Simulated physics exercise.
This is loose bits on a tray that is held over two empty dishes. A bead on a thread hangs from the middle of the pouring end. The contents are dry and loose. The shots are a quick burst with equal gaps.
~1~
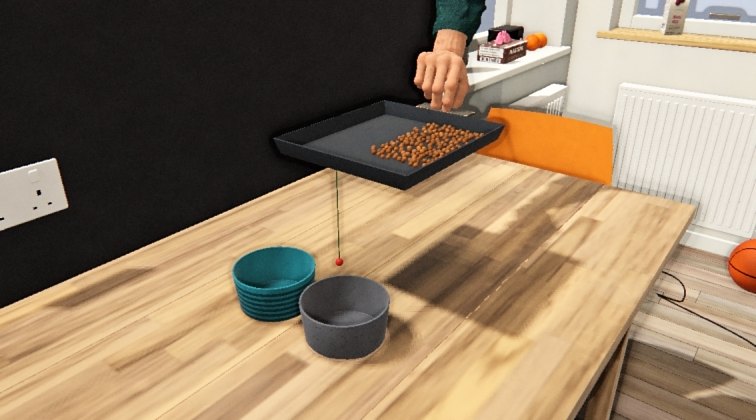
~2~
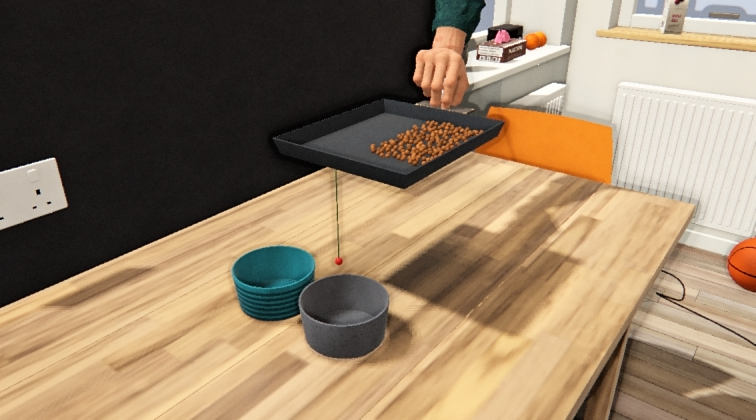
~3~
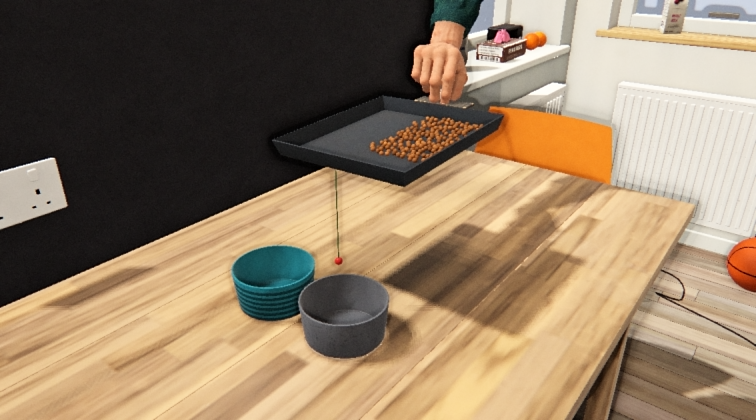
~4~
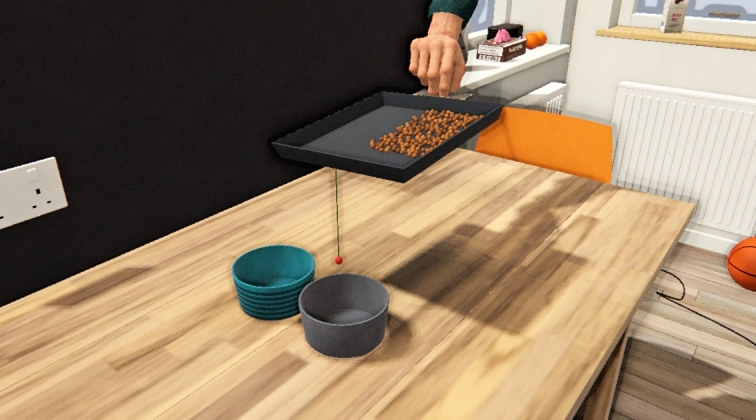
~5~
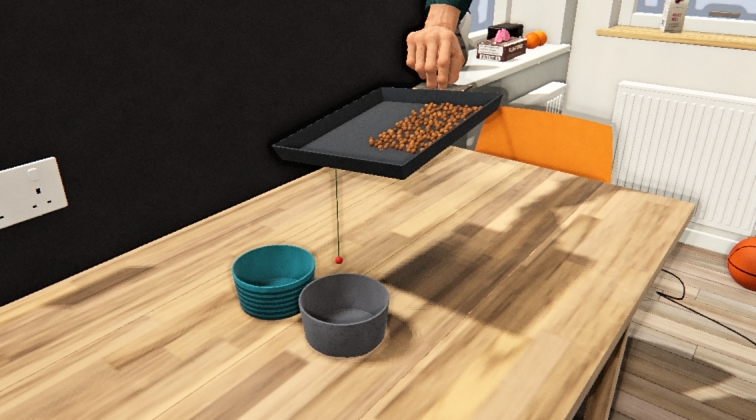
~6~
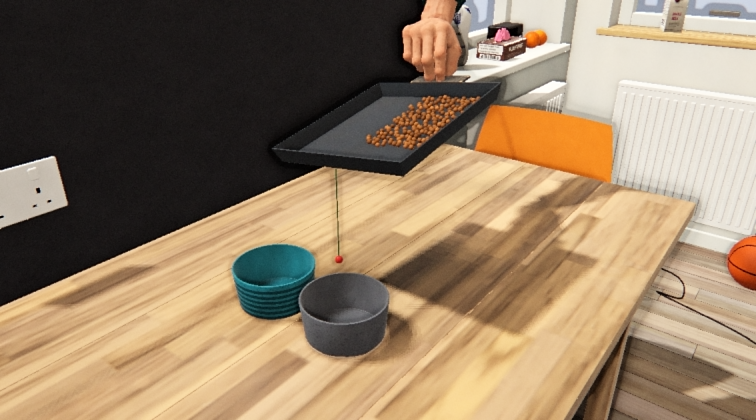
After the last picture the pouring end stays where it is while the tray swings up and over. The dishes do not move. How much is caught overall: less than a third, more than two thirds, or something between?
They take between a third and two thirds between them.
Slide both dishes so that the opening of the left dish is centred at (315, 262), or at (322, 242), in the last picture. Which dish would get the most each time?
The first try: The dish on the left. The second: Left.
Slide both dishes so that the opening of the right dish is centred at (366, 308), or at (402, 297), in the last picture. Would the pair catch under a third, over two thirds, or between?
First under a third, then below one third.
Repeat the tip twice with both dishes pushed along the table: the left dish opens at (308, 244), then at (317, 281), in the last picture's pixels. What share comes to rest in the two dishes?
Roughly 90 per cent, and 0 per cent.
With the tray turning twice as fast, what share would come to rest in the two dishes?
Some 40 per cent.
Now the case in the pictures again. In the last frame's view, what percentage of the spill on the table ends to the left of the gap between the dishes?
Some 50 per cent.
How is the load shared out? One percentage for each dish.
Left dish near 50 in a hundred; right dish near 0.
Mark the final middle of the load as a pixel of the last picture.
Around (275, 287).
Shortly afterwards, tray tipped steeply; the bulk on the tray; a little in the left dish; only a few outside both; a little in the air.
Next, tray tipped right over; near a quarter on the tray; near a third in the left dish; near a quarter outside both; near a quarter in the air.
Some moments later, tray tipped past a quarter turn; near half in the left dish; near half outside both.
In the end, tray tipped past a quarter turn; none at all in the right dish; near half in the left dish; near half outside both.
